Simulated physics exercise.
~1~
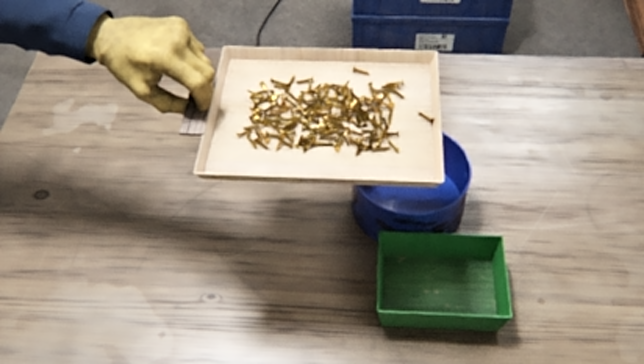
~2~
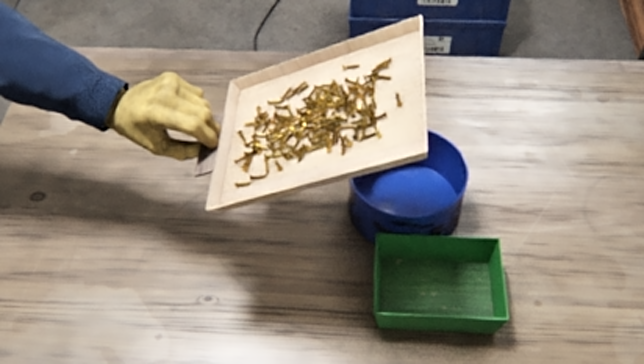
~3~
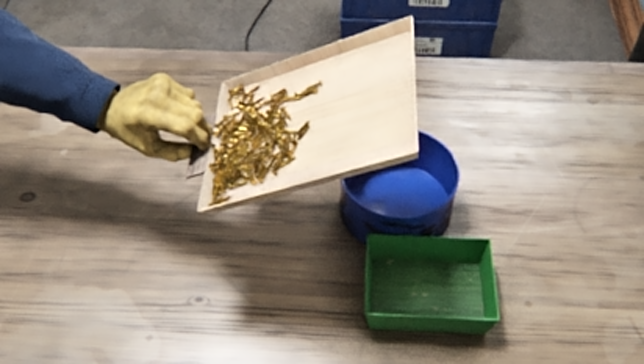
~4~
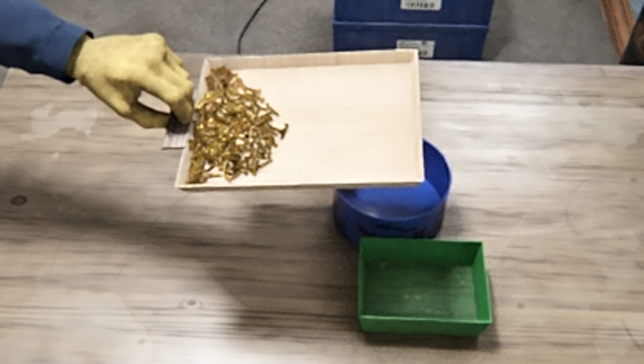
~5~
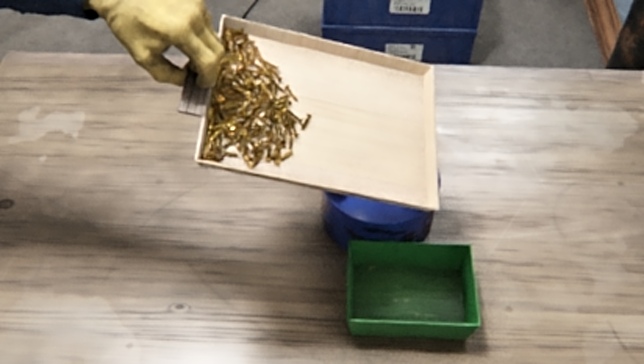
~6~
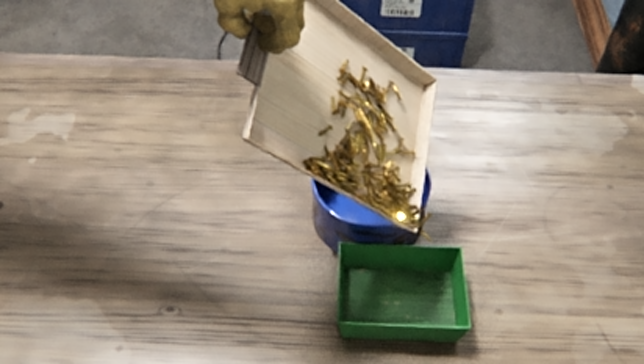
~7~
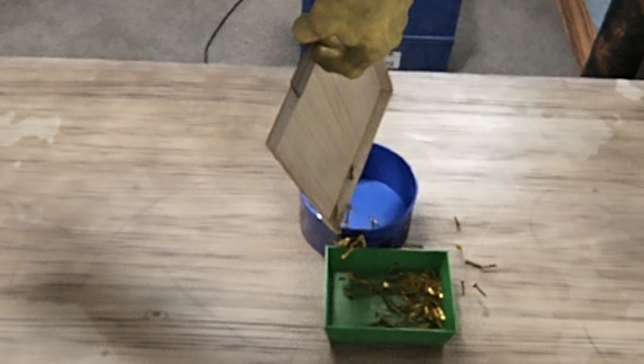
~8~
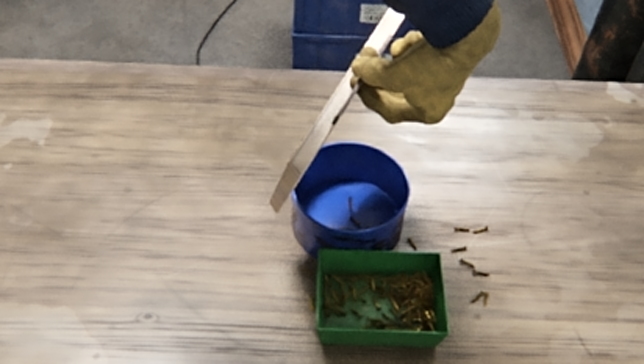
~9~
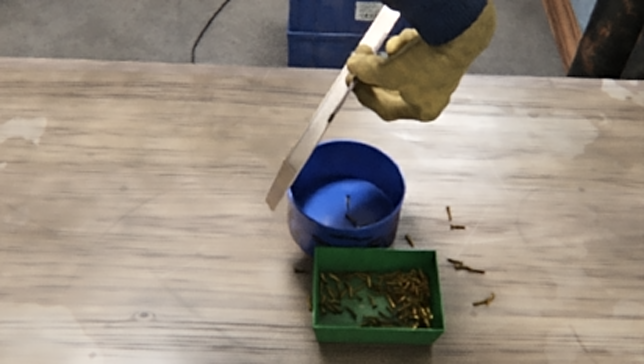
The footage shows a gloved hand tilting a wooden tray of brass-coloured screws, sliding them toward the hand, then levelling it and tipping it steeply to the right. Most screws land in the green tin, with a few in the blue pot and some scattered on the table.
